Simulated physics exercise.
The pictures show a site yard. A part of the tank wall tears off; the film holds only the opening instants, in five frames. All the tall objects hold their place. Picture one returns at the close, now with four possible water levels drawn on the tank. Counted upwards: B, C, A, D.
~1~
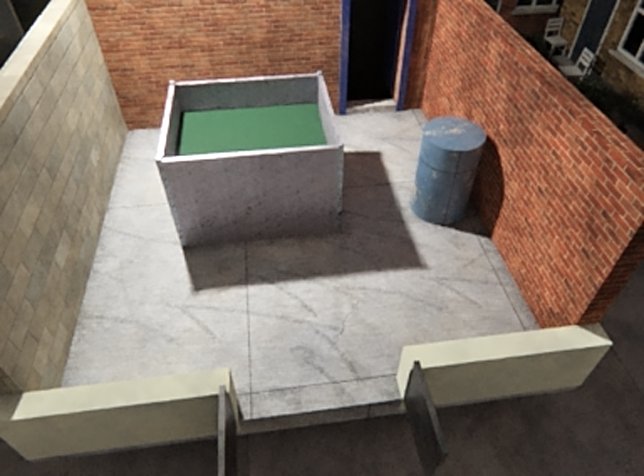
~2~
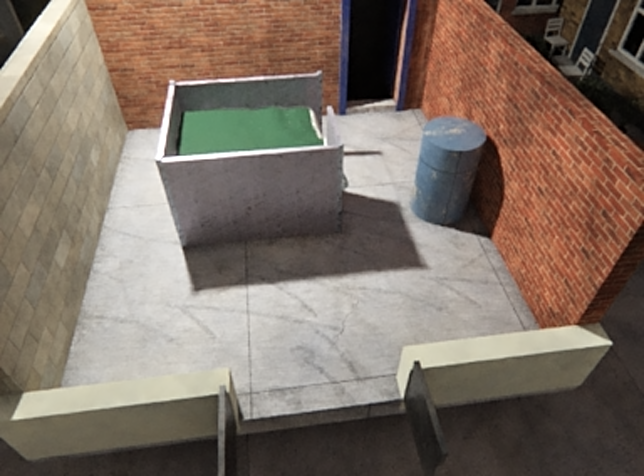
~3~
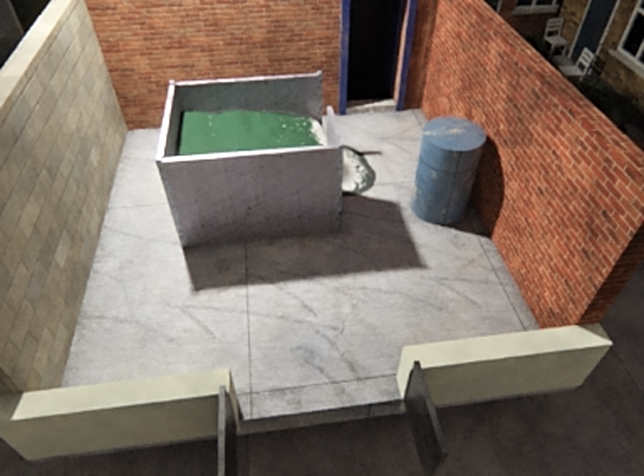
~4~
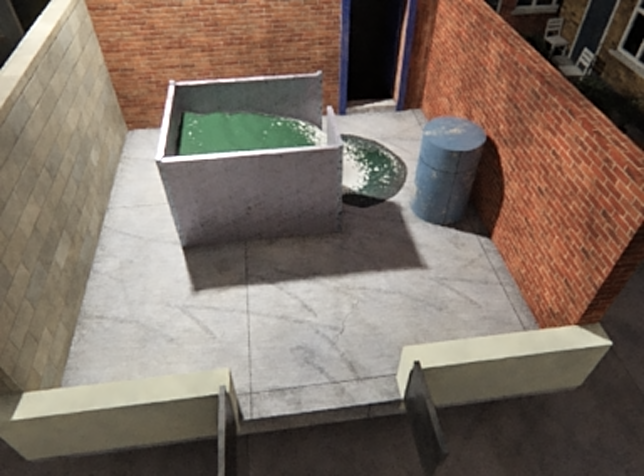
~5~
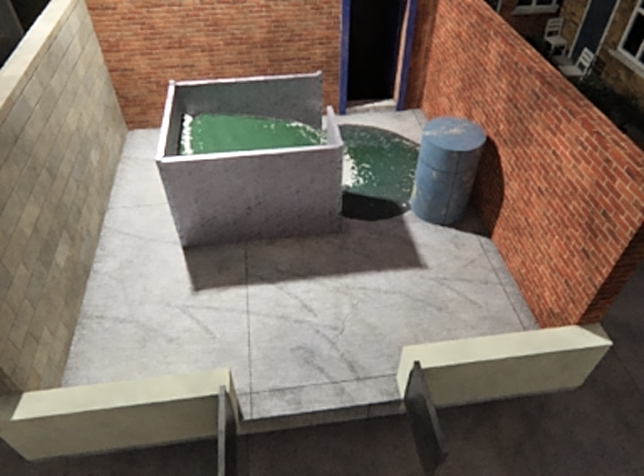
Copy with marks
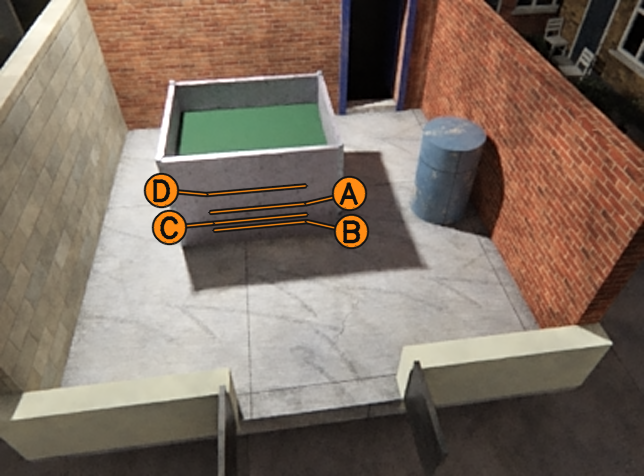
A walled yard held a grey tank of green water and a blue barrel; water burst out through the tank's right side and spread across the pale ground, reaching the barrel.
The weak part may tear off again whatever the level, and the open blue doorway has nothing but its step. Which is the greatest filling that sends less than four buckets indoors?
It is C.
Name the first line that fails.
A.
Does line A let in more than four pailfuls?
Yes.
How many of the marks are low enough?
Two of them.
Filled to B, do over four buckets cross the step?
No.
On the marked copy, A at (258, 208); B at (261, 225); C at (260, 218); D at (256, 190); from the bottom up B, C, A, D.
With A, about 9 bucketfuls get in.
With B, nothing gets over.
With C, a splash gets over, under a bucket.
With D, dozens of bucketfuls pour in.
